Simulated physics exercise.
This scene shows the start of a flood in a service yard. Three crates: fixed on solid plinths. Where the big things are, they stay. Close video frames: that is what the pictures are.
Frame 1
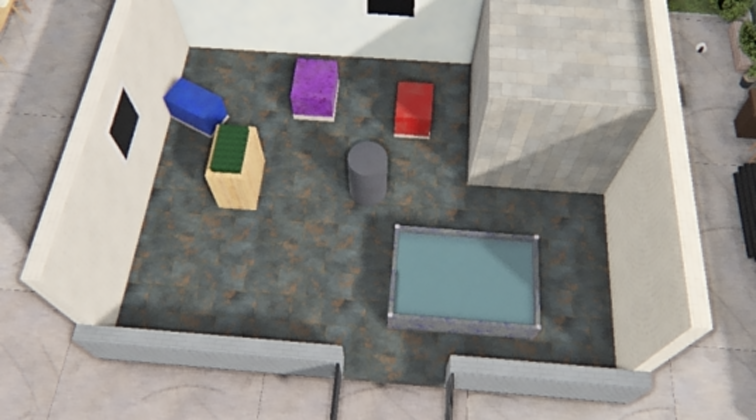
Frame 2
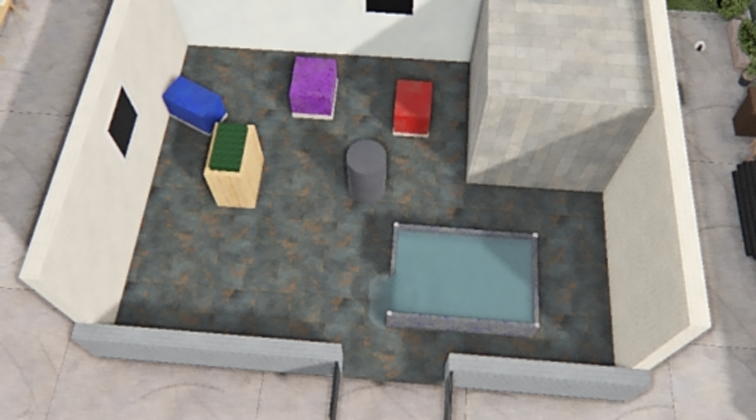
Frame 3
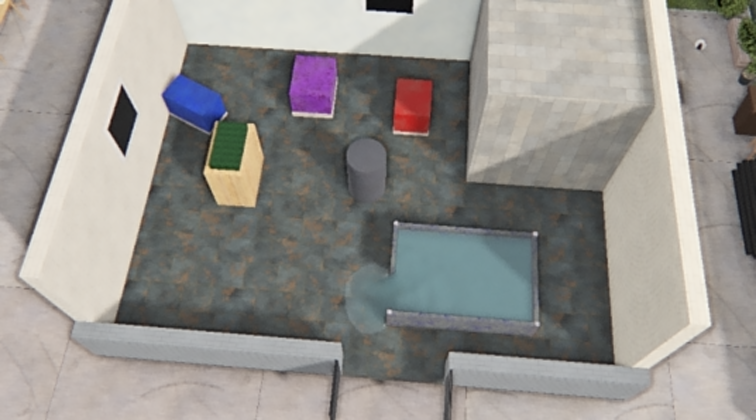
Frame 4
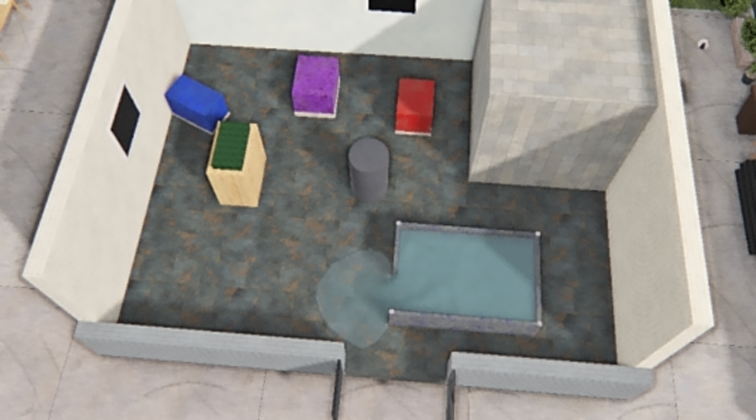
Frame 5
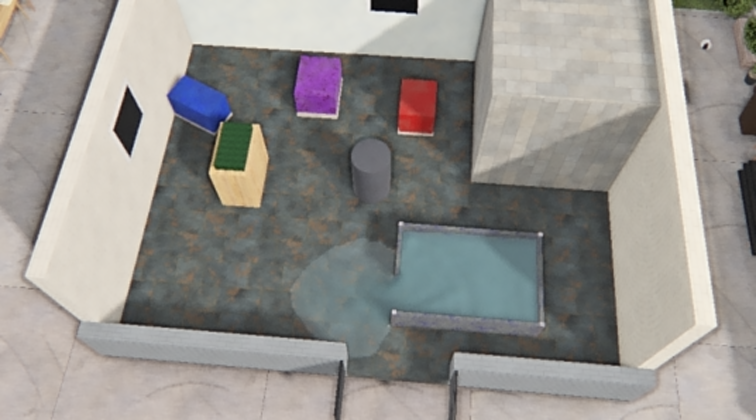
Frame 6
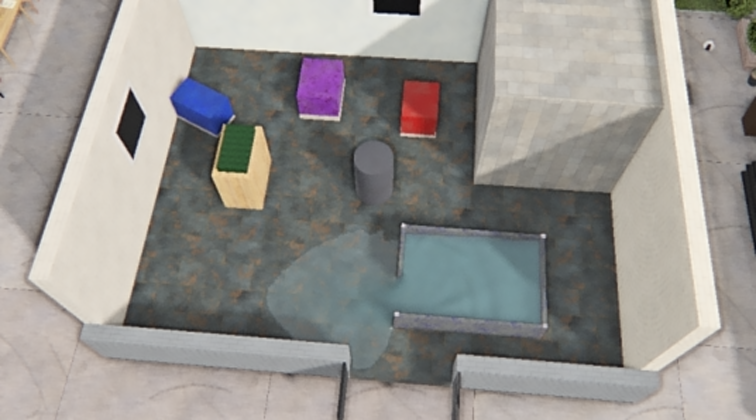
Water poured out through a gap in the left side of a rectangular tank and spread leftward across the dark floor of a walled yard, while the blue, purple and red crates stayed put.
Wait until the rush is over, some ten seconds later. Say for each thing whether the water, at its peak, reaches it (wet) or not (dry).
Outcome: The blue crate is not protected by its plinth; the red crate is protected by its plinth; the purple crate is protected by its plinth.
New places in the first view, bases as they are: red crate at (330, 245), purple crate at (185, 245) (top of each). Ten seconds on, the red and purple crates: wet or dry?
Result - red crate is inundated, purple crate is inundated.
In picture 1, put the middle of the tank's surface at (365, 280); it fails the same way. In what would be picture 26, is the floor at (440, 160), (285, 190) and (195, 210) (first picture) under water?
As listed: Clear, not flooded, flooded.
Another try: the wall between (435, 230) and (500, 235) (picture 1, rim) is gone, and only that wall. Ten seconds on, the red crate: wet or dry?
As it turns out, the red one is swamped.
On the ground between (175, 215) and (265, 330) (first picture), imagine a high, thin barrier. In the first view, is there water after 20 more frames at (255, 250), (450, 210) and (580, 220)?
The first point comes out inundated, the next unwetted, the last unwetted.
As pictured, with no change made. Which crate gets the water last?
The answer here is the one in red.
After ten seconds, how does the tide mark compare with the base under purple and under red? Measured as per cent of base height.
Roughly 70 and 40 per cent respectively.
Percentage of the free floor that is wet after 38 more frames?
My estimate is close to 40 per cent.
A moment on, water covers 20 % of the floor; the blue crate not reached, the red crate not reached, the purple crate not reached.
Next, water covers 30 % of the floor; the blue crate not reached, the red crate not reached, the purple crate not reached.
Then, water covers 30 % of the floor; the blue crate not reached, the red crate not reached, the purple crate not reached.
Later, water covers 40 % of the floor; the blue crate water round its plinth, the red crate not reached, the purple crate water round its plinth.
In the end, water covers 60 % of the floor; the blue crate was topped, the red crate stayed above the water, the purple crate stayed above the water.
